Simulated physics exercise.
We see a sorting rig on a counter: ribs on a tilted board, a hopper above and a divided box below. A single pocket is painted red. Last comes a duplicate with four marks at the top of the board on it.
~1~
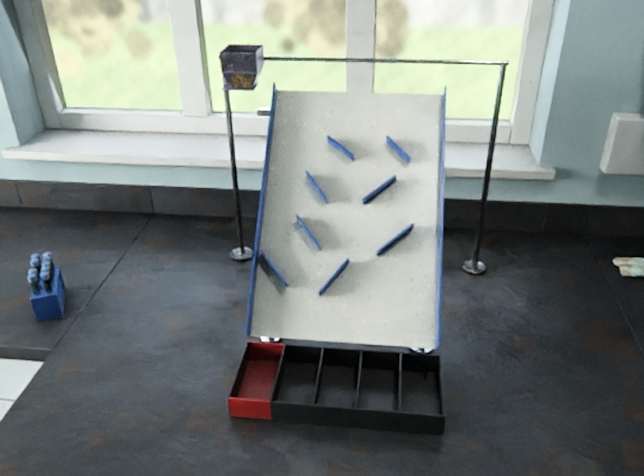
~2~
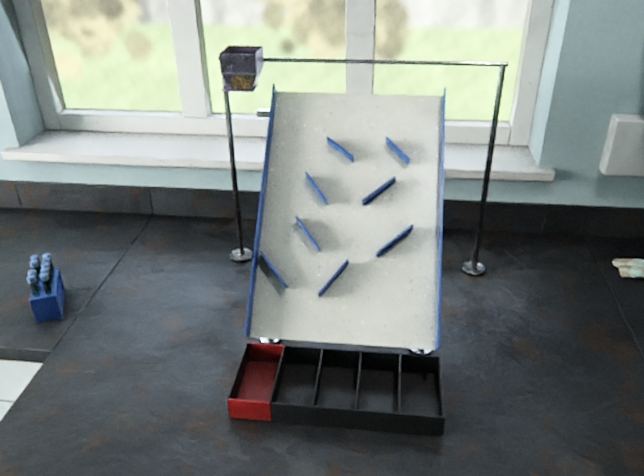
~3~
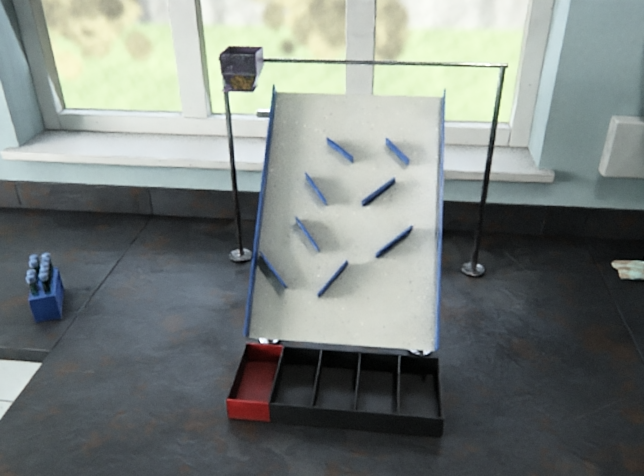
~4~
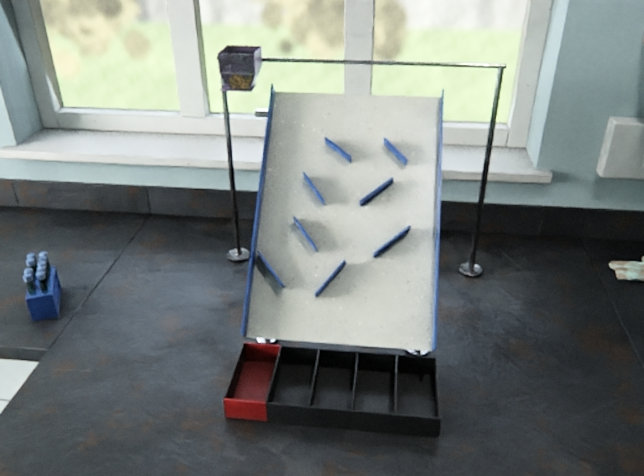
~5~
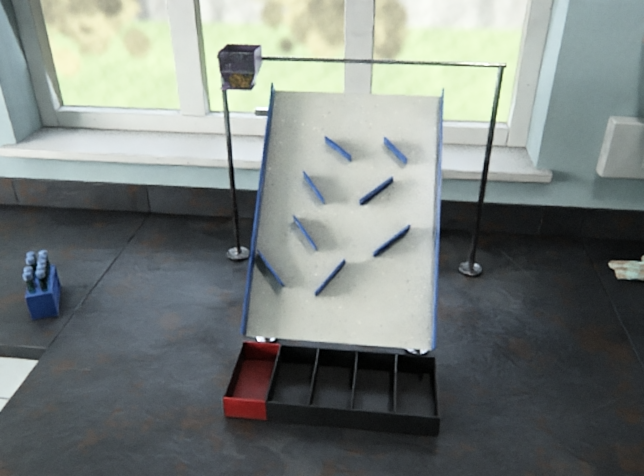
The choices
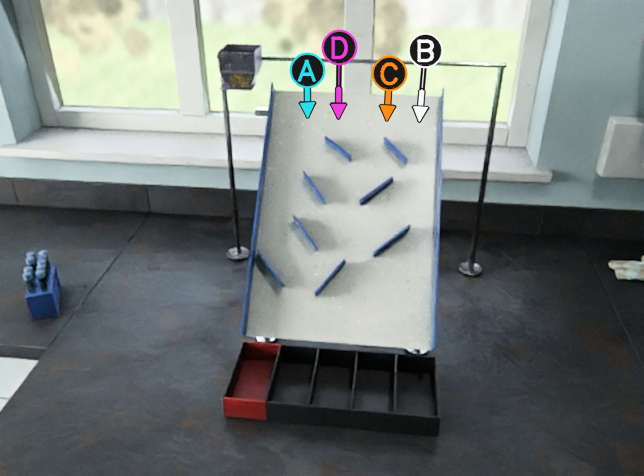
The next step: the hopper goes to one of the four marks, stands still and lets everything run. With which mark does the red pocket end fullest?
Take D.
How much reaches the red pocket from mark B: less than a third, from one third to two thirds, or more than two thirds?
Mark B gives less than a third.
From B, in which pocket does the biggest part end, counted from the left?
It is the fifth one.
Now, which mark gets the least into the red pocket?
Mark B.
On the marked copy, mark A meets the board at (307, 112); mark B meets the board at (419, 116); mark C meets the board at (387, 115); mark D meets the board at (338, 113).
With A, about a tenth in the red pocket, roughly two thirds in other pockets, roughly a quarter outside the box.
With B, not one piece in the red pocket, roughly half in other pockets, roughly half outside the box.
With C, roughly a quarter in the red pocket, roughly half in other pockets, roughly a third outside the box.
With D, roughly a third in the red pocket, roughly a third in other pockets, roughly a quarter outside the box.
